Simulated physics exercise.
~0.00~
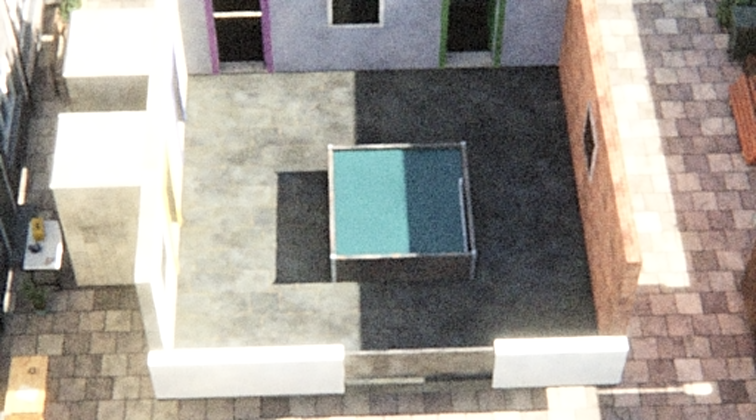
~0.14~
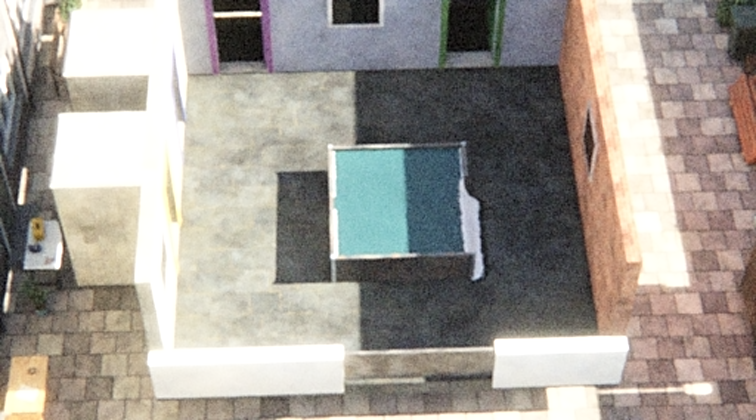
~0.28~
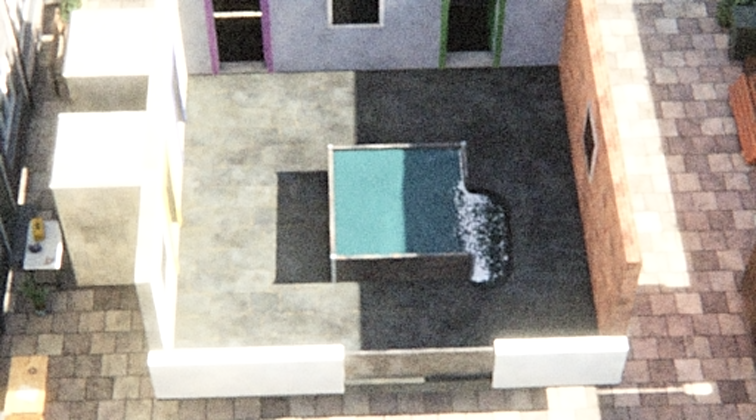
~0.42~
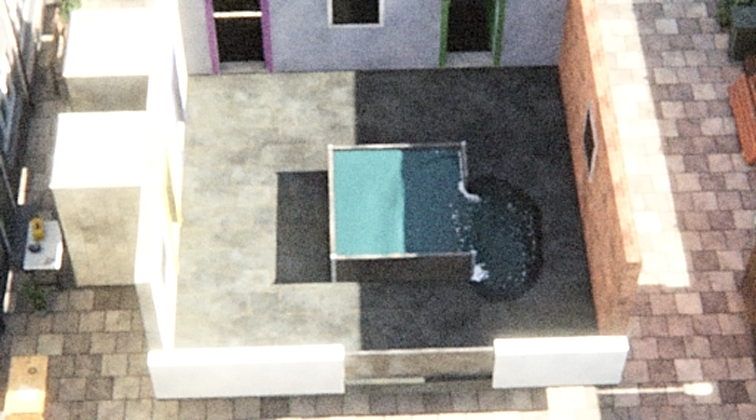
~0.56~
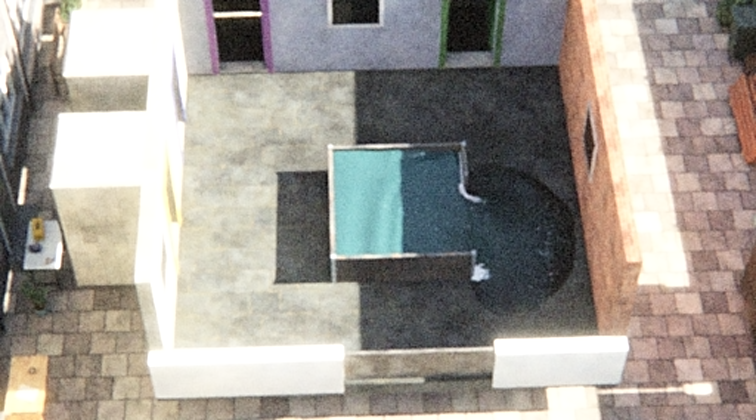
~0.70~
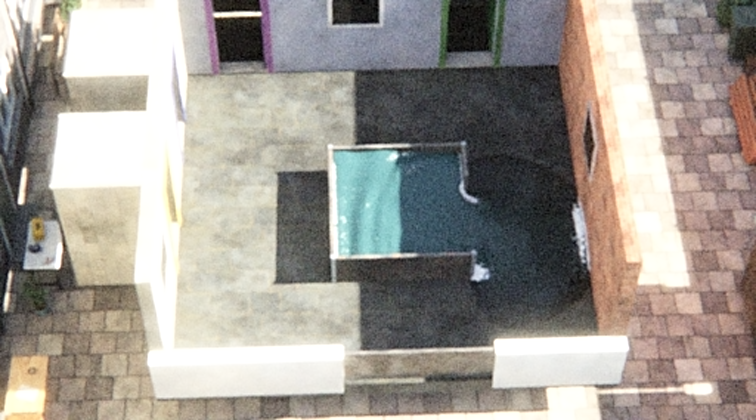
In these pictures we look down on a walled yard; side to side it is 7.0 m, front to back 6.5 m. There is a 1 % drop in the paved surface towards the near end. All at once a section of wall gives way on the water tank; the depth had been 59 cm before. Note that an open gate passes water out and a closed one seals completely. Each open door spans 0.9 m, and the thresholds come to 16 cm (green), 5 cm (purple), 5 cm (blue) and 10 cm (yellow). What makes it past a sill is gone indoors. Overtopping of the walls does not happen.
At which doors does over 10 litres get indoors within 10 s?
As I see it, the green door is going to fall short of the limit. The purple door is going to fall short of the limit. The blue door is going to top the limit. The yellow door is going to fall short of the limit.
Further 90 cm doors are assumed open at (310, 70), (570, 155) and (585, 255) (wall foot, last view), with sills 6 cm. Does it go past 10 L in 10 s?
Per doorway, in order: Insufficient / sufficient / sufficient.
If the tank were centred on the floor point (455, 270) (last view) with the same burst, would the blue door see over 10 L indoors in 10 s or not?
So the blue door tops the limit.
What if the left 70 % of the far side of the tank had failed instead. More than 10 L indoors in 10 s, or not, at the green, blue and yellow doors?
Log - green: Threshold not reached, blue: Threshold topped, yellow: Threshold not reached.
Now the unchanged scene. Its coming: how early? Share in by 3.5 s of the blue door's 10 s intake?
It comes to about 0 per cent.
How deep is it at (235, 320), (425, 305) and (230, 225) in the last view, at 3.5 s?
About 0, 3 and 0 cm respectively.
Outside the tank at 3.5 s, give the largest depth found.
Around 34 centimetres deep.
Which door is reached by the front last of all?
Blue.
After 1.4 s water covers 15 % of the floor and is deepest (42 cm) near (580, 246); green door not reached, purple door not reached, blue door not reached, yellow door not reached.
After 2.2 s water covers 25 % of the floor and is deepest (52 cm) near (598, 363); green door not reached, purple door not reached, blue door not reached, yellow door not reached.
After 3.5 s water covers 50 % of the floor and is deepest (34 cm) near (587, 364); green door 15 cm at the sill, 0 L in, purple door not reached, blue door not reached, yellow door not reached.
After 6.0 s water covers 85 % of the floor and is deepest (21 cm) near (183, 376); green door 9 cm at the sill, 0 L in, purple door 2 cm at the sill, 0 L in, blue door not reached, yellow door 9 cm at the sill, 0 L in.
After 10.0 s water covers 100 % of the floor and is deepest (12 cm) near (172, 377); green door 5 cm at the sill, 0 L in, purple door 9 cm at the sill, 1 L in, blue door 10 cm at the sill, 42 L in, yellow door 8 cm at the sill, 0 L in.
